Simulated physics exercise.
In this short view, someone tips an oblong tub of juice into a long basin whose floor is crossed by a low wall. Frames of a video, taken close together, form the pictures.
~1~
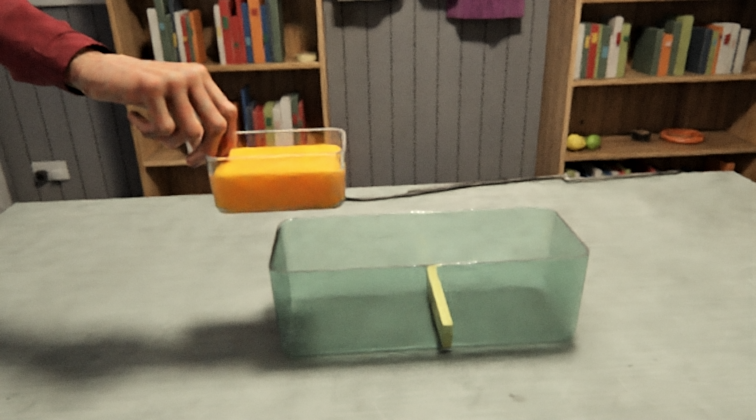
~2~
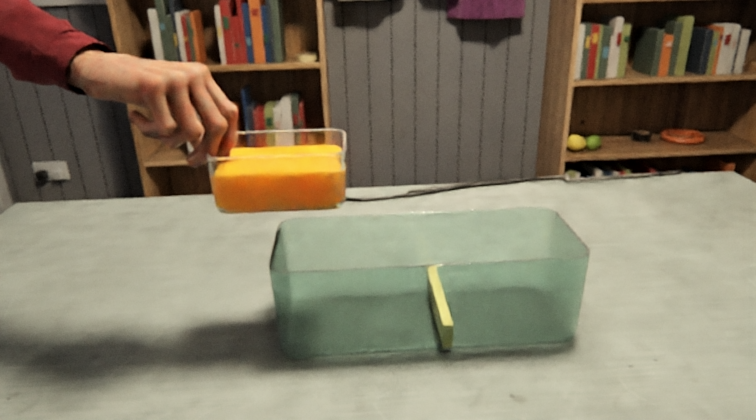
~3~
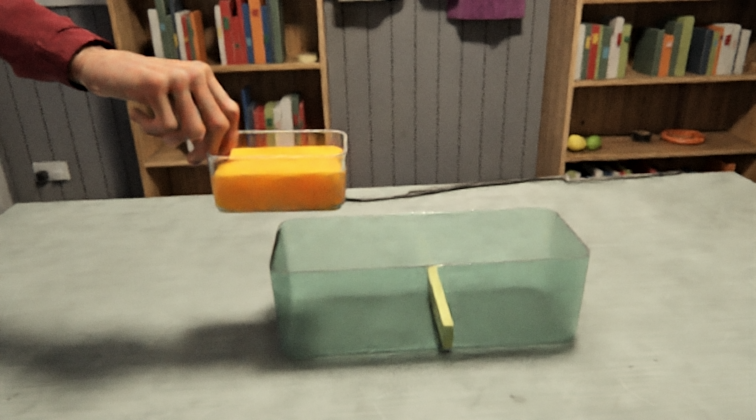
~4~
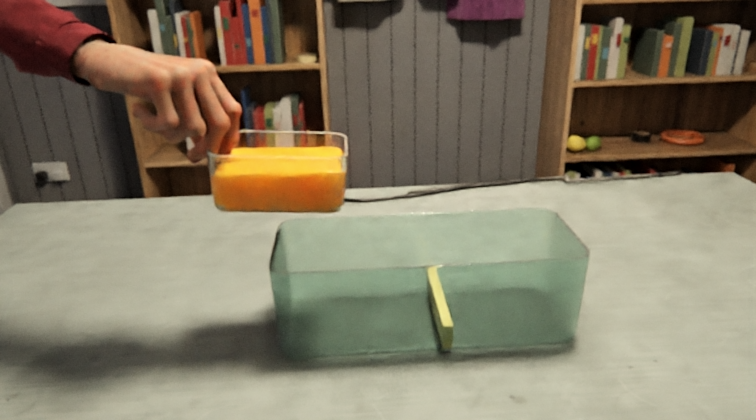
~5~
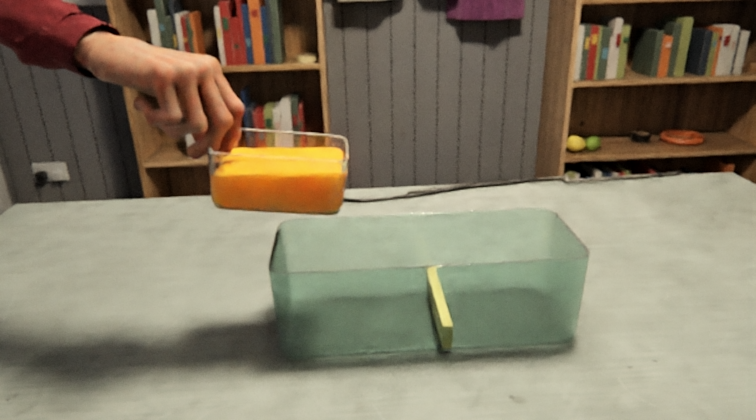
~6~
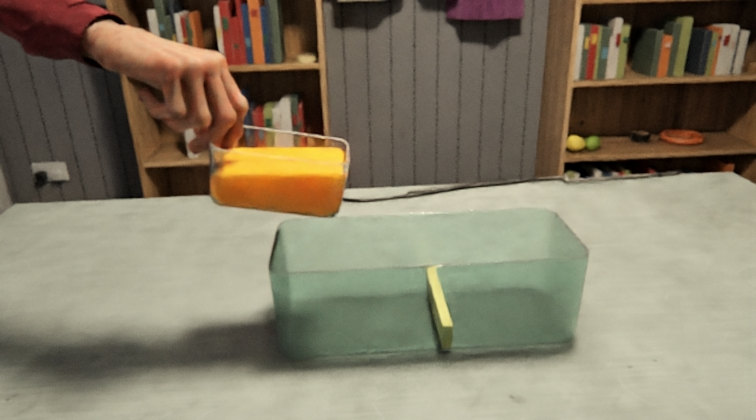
A hand in a red sleeve holds a clear oblong tub of orange juice almost still above the left end of a long greenish basin with a low yellow wall across its floor. Then the hand gradually tilts the tub slightly, its right end dipping a little while the basin stays still.
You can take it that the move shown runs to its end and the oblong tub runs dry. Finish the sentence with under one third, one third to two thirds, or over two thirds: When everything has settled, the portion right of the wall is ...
When everything has settled, the portion right of the wall is under one third.
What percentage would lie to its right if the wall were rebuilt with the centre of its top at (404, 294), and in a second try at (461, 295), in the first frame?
Around 40 per cent for the first, around 10 per cent for the second.
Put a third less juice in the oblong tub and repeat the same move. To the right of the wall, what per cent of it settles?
About 5 parts in a hundred, give or take.
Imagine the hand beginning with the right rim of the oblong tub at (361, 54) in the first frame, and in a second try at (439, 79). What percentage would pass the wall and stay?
In turn 45 % and 85 %.
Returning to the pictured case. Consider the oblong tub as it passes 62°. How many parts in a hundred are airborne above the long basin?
Close to 25 per cent.
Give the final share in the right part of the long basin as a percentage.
Around 10 %.
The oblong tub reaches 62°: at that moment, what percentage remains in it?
45 %.
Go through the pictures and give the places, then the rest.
Tilt 0°; pouring edge (344, 142); surface from (219, 160) to (342, 155); the long basin's rim runs from (275, 245) to (571, 231); the wall's top is at (439, 295), in the first picture.
Tilt 0°; pouring edge (345, 142); surface from (220, 160) to (342, 155), in the second picture.
Tilt 2°; pouring edge (345, 144); surface from (220, 160) to (343, 156), in the third picture.
Tilt 4°; pouring edge (346, 147); surface from (219, 160) to (343, 157), in the fourth picture.
Tilt 7°; pouring edge (347, 150); surface from (220, 160) to (343, 158), in the fifth picture.
Tilt 10°; pouring edge (348, 154); surface from (219, 160) to (345, 157), in the sixth picture.
A moment on, the oblong tub is tipped part way and 46 per cent is still to pour, 27 is left of the wall and 0 right of it.
Next, the oblong tub is tipped on its side and 8 per cent is still to pour, 81 is left of the wall and 9 right of it.
Then the oblong tub is tipped right over and 0 per cent is still to pour, 91 is left of the wall and 9 right of it.
Later the oblong tub is tipped right over and 0 per cent is still to pour, 91 is left of the wall and 9 right of it.
Finally, 91 per cent lies left of the wall, 9 right of it and 0 outside.
